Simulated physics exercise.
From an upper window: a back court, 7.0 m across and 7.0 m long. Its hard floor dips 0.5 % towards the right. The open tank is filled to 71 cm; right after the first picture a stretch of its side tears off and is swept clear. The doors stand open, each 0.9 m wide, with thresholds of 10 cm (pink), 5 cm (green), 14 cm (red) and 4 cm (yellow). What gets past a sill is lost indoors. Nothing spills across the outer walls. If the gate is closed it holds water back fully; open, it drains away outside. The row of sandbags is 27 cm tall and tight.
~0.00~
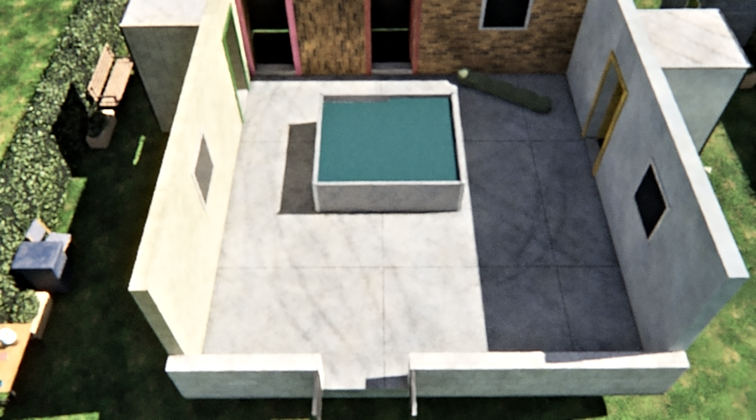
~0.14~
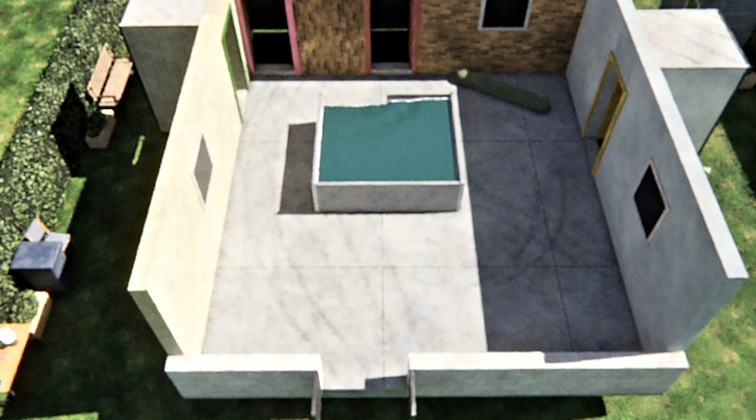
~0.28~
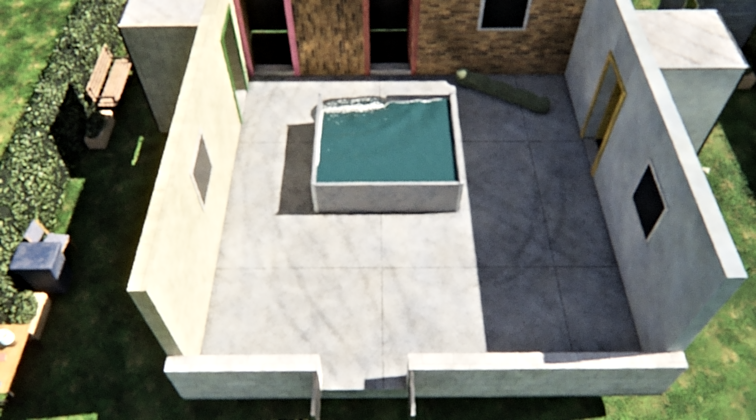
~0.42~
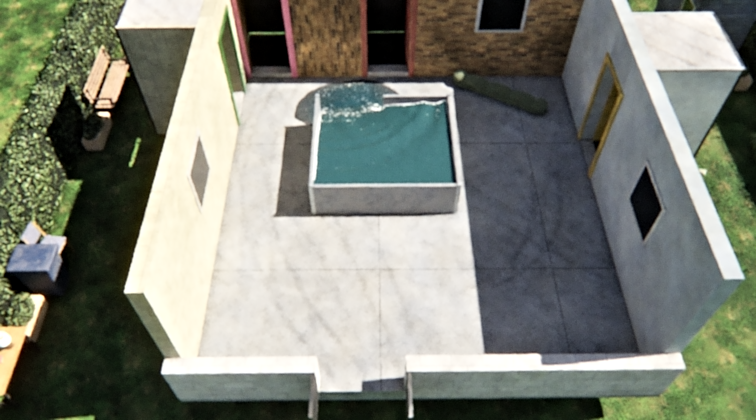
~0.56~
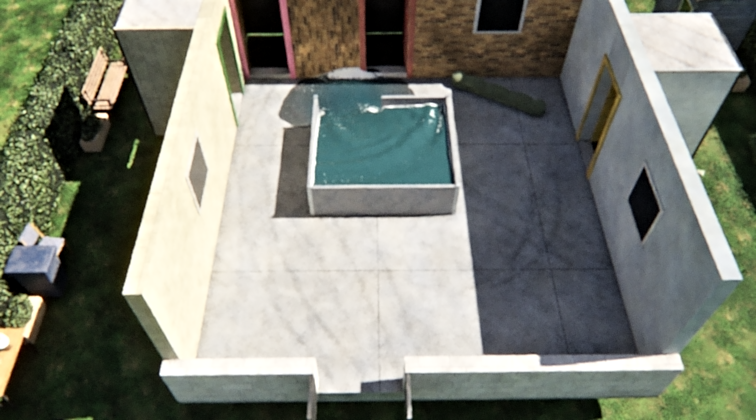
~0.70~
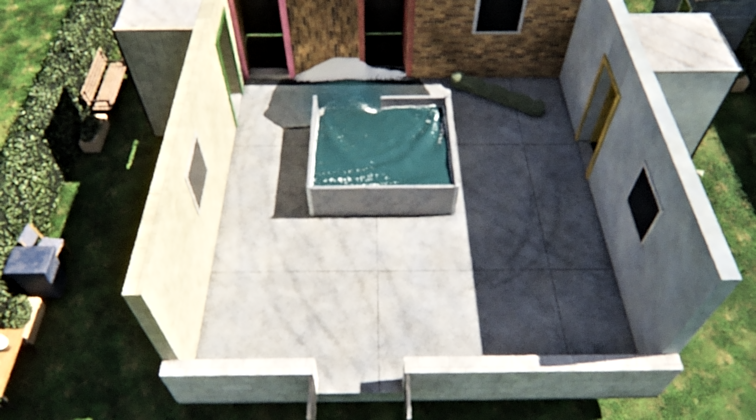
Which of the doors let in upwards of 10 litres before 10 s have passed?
Door by door: At the pink door it goes over the limit; at the green door it exceeds the limit; at the red door it passes the limit; at the yellow door it passes the limit.
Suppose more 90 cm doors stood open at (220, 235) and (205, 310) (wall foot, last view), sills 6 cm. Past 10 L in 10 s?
In that order: Not over, not over.
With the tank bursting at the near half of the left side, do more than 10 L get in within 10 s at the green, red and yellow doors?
Then: Green above, red not over, yellow above.
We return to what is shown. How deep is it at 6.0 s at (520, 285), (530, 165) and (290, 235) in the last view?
About 2, 3 and 5 cm.
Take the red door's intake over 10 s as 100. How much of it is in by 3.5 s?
Some 80 per cent by then.
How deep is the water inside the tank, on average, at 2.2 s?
Some 42 cm.
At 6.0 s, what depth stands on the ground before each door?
Depths in cm: Pink 18, green 16, red 16, yellow 10.
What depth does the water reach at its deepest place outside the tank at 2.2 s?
About 46 cm.
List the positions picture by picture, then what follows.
Still water, 71 cm deep, in the open tank at (388, 138), in the first frame.
Water pours out on the open tank's far side and has run 0.7 m, to a hidden place; typically 6 cm deep outside, 71 cm at the open tank's back, in the second frame.
The front is at (315, 112), 0.9 m from the gap on the open tank's far side; 1.0 m2 of floor is under water; 71 cm left at the back of the open tank, in the third frame.
The front is at (372, 83), 1.4 m from the gap on the open tank's far side; 2.2 m2 of floor is under water; 71 cm left at the back of the open tank, in the fourth frame.
The front is at (311, 79), 1.8 m from the gap on the open tank's far side; 3.5 m2 of floor is under water; 70 cm left at the back of the open tank, in the fifth frame.
Water pours out on the open tank's far side and has run 2.1 m, to (286, 79); typically 7 cm deep outside, 65 cm at the open tank's back, in the sixth frame.
After 1.4 s water covers 10 % of the floor and is deepest (51 cm) near (343, 83); pink door 19 cm at the sill, 1 L in, green door 3 cm at the sill, 0 L in, red door 32 cm at the sill, 53 L in, yellow door not reached.
After 2.2 s water covers 20 % of the floor and is deepest (46 cm) near (343, 83); pink door 30 cm at the sill, 56 L in, green door 23 cm at the sill, 46 L in, red door 31 cm at the sill, 136 L in, yellow door not reached.
After 3.5 s water covers 45 % of the floor and is deepest (32 cm) near (253, 83); pink door 24 cm at the sill, 169 L in, green door 21 cm at the sill, 210 L in, red door 25 cm at the sill, 227 L in, yellow door 9 cm at the sill, 3 L in.
After 6.0 s water covers 75 % of the floor and is deepest (21 cm) near (244, 83); pink door 18 cm at the sill, 273 L in, green door 16 cm at the sill, 391 L in, red door 16 cm at the sill, 283 L in, yellow door 10 cm at the sill, 67 L in.
After 10.0 s water covers 90 % of the floor and is deepest (12 cm) near (252, 89); pink door 12 cm at the sill, 315 L in, green door 10 cm at the sill, 502 L in, red door 9 cm at the sill, 290 L in, yellow door 8 cm at the sill, 136 L in.
